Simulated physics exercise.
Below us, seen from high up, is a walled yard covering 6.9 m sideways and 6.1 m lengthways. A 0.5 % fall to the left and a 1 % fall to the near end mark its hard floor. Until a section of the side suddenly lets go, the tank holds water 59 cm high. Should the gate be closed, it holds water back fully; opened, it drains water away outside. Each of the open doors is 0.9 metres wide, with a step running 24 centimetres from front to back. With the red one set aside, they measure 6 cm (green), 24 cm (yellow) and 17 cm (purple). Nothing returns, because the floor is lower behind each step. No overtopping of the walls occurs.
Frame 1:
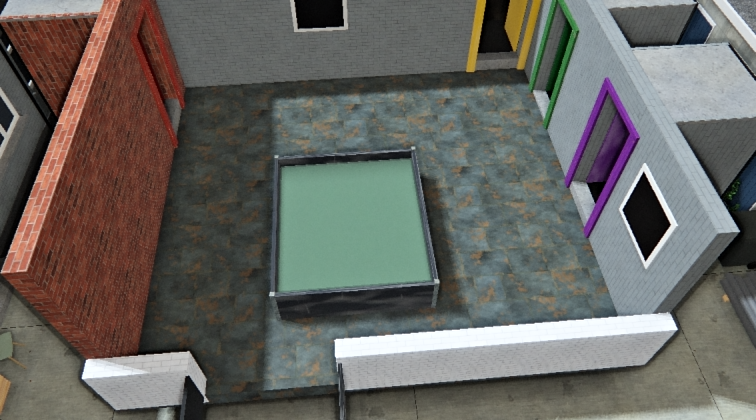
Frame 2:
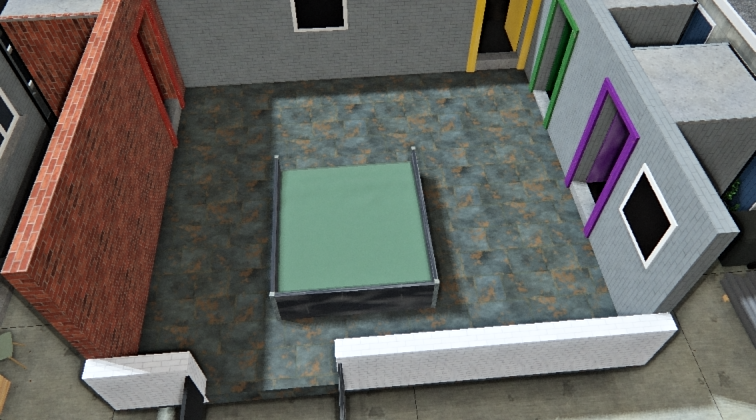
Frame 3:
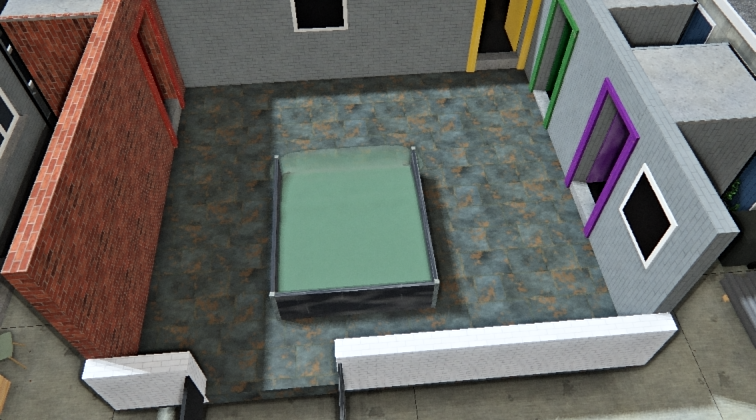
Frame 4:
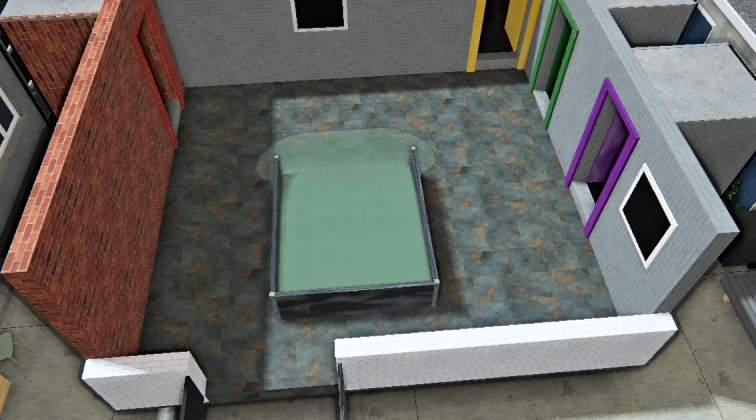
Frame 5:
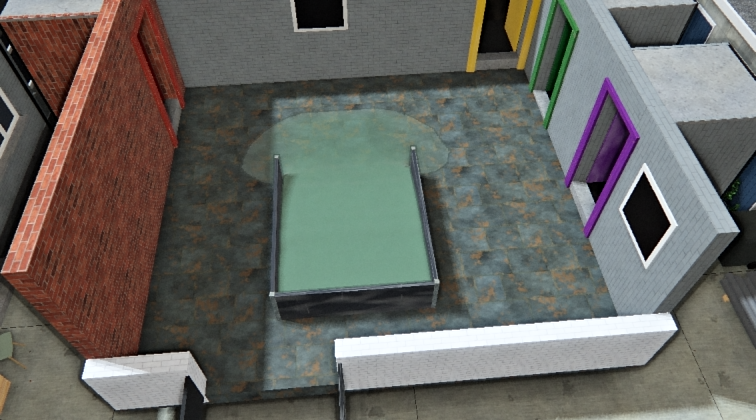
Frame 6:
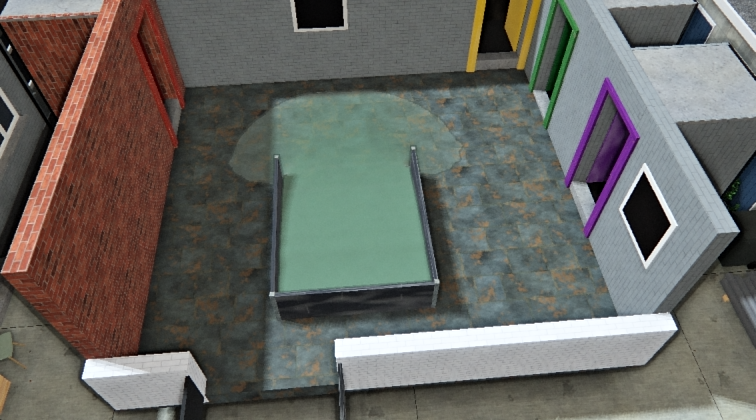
Greenish water spreading from the open far side of a low square tank, fanning out across a mottled walled yard floor.
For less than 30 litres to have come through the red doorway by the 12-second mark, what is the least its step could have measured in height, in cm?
20 cm or so.
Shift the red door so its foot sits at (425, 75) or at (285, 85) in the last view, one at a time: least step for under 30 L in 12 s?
Minimums: About 14.5 cm and 22 cm.
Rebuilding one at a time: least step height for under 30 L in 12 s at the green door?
For green, a step near 15 cm.
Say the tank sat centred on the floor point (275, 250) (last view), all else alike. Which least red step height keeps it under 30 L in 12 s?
In this case, 23 cm or so.
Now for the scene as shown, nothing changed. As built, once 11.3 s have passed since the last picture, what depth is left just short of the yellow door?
Roughly 3.0 cm deep.
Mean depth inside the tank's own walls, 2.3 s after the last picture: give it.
On average, around 18 cm.
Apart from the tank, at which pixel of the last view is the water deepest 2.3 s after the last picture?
At about pixel (185, 92).
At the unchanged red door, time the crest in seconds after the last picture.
I'd say near 2.8 seconds.
Then, 0.7 s after the last picture water covers 30 % of the floor, deepest (34 cm) near (330, 84); it has not reached the red door.
Then, 2.3 s after the last picture water covers 40 % of the floor, deepest (38 cm) near (185, 92); 25 cm at the red door, 0 litres in over its 27 cm step.
Then, 11.3 s after the last picture water covers 100 % of the floor, deepest (13 cm) near (133, 384); 5 cm at the red door, 4 litres in over its 27 cm step.
At the red door as built, the water peaked near 27 cm, 2.7 s after the last picture.
With a step of 17.5 cm, 53 litres would have come in within the 12 s; with 24 cm, 11 litres. So under 30 litres takes about 20 cm.
